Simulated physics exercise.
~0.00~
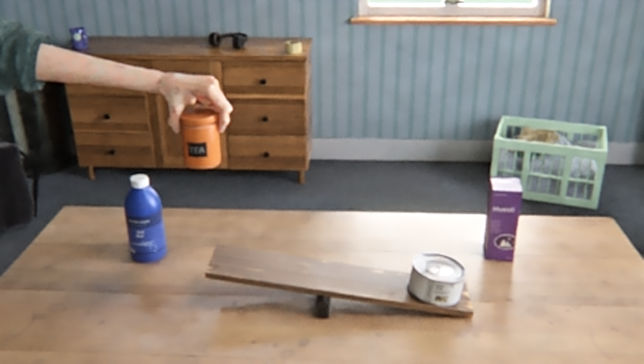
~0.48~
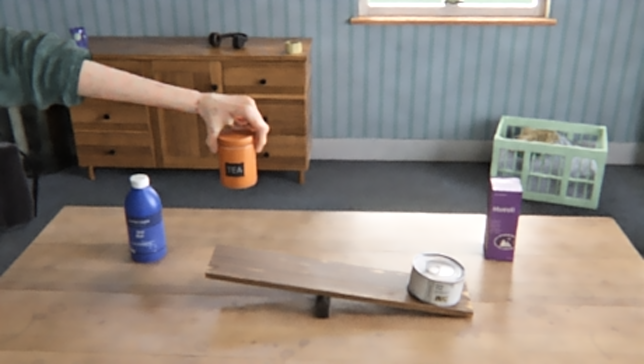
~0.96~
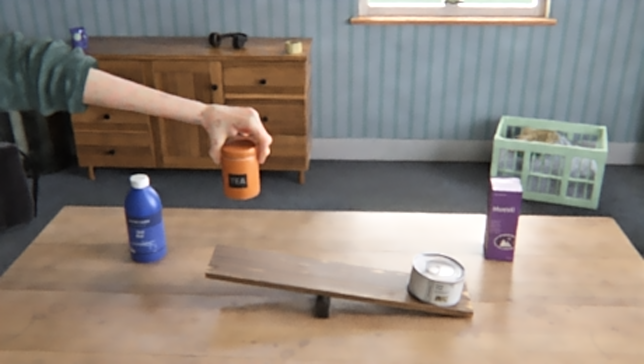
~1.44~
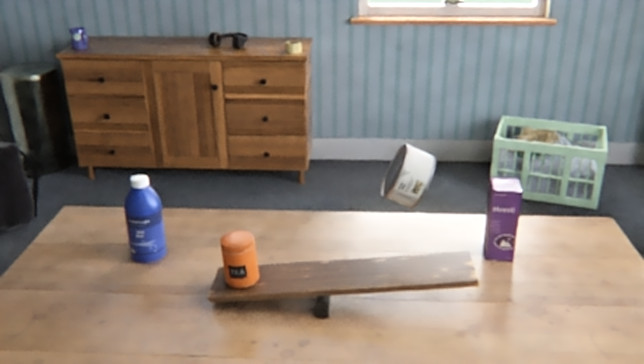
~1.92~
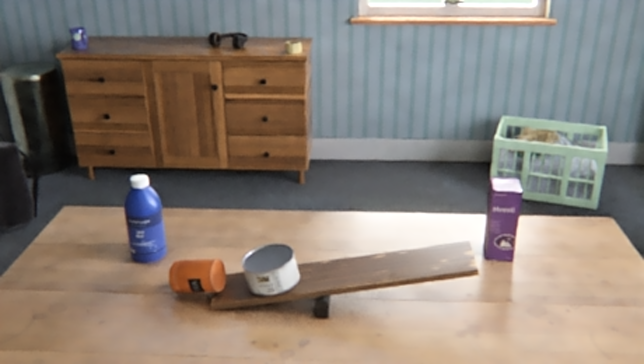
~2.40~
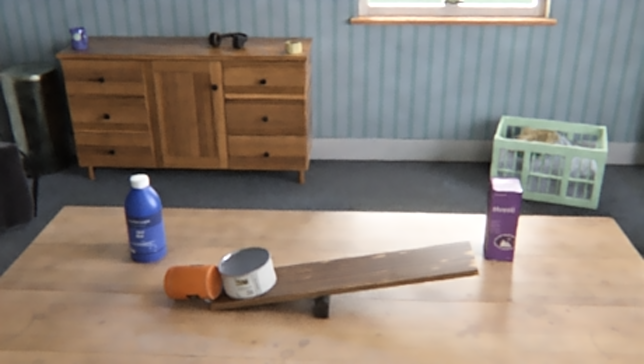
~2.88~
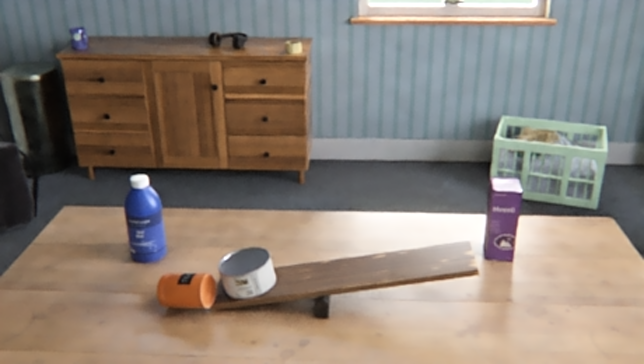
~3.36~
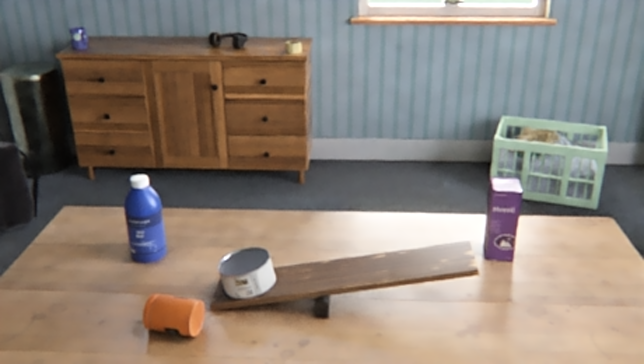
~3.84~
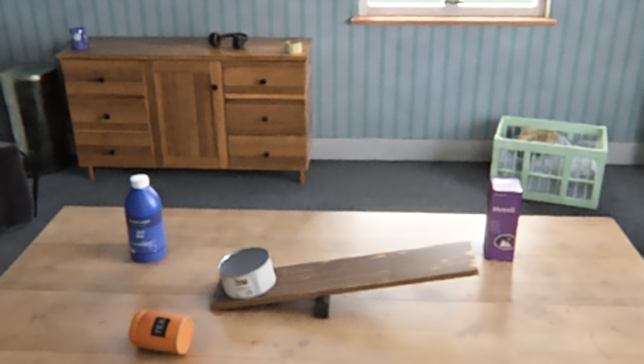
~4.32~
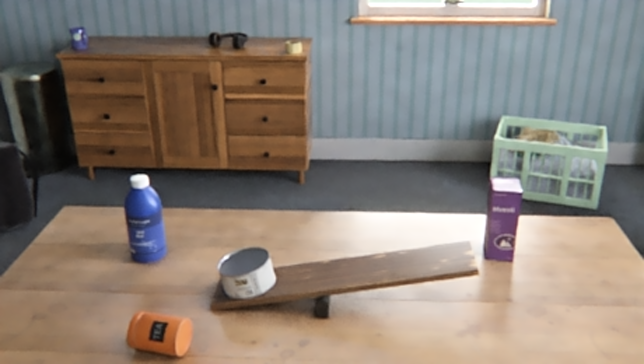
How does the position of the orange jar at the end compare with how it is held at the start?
At the start the orange jar is held upright in the hand, and at the end it lies on its side on the table.
